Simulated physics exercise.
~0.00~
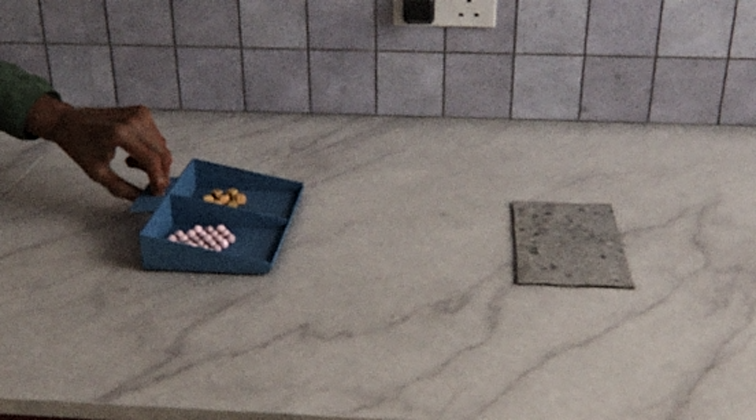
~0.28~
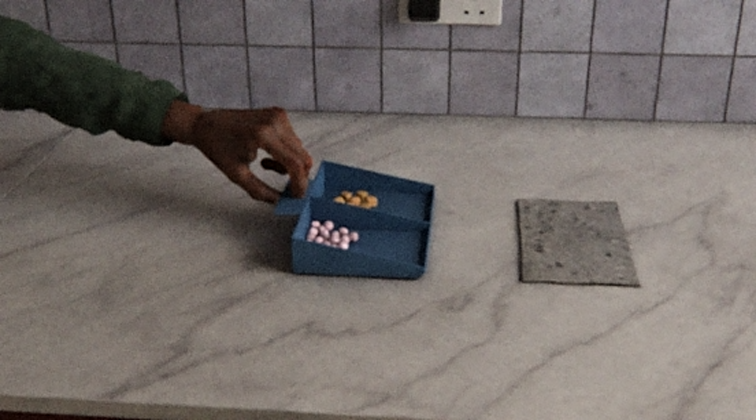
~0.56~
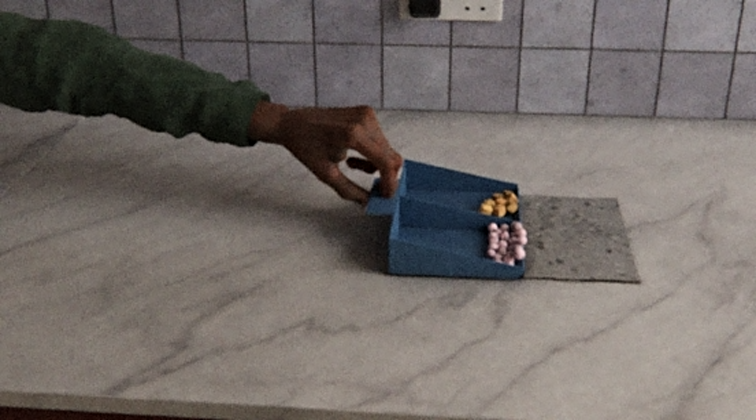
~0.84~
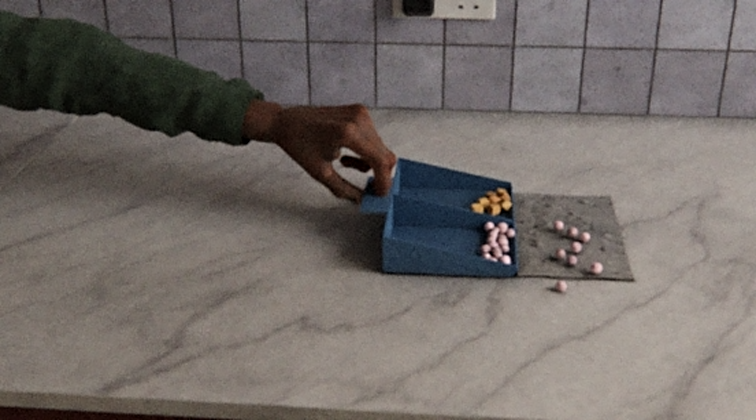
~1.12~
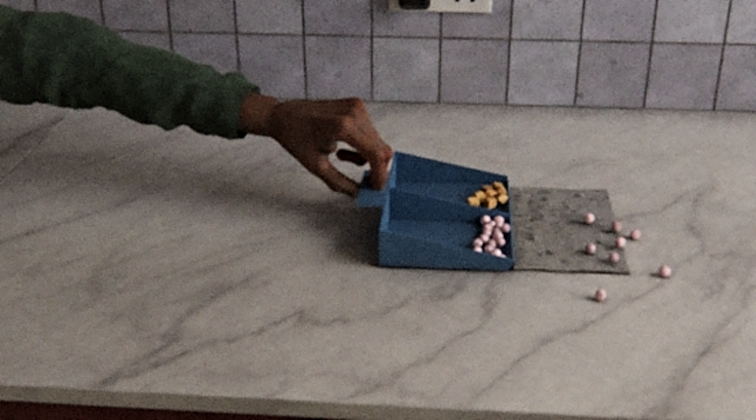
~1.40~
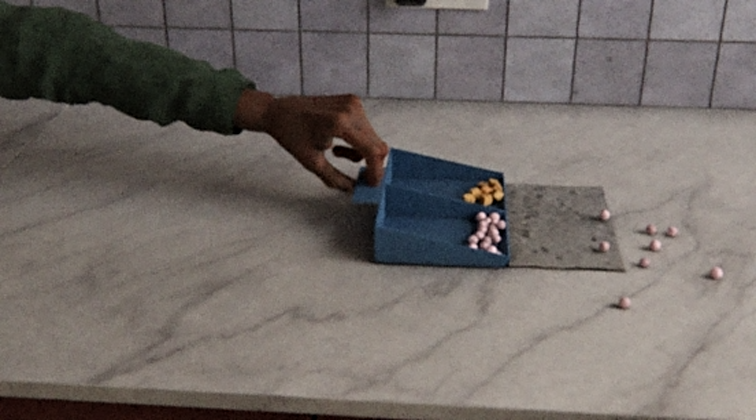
A hand slid a blue divided tray rightward along a marbled counter until it bumped a grey slab and stopped; several pink balls from the nearer side spilled over the front and rolled past the slab, while the orange pieces bunched up inside.
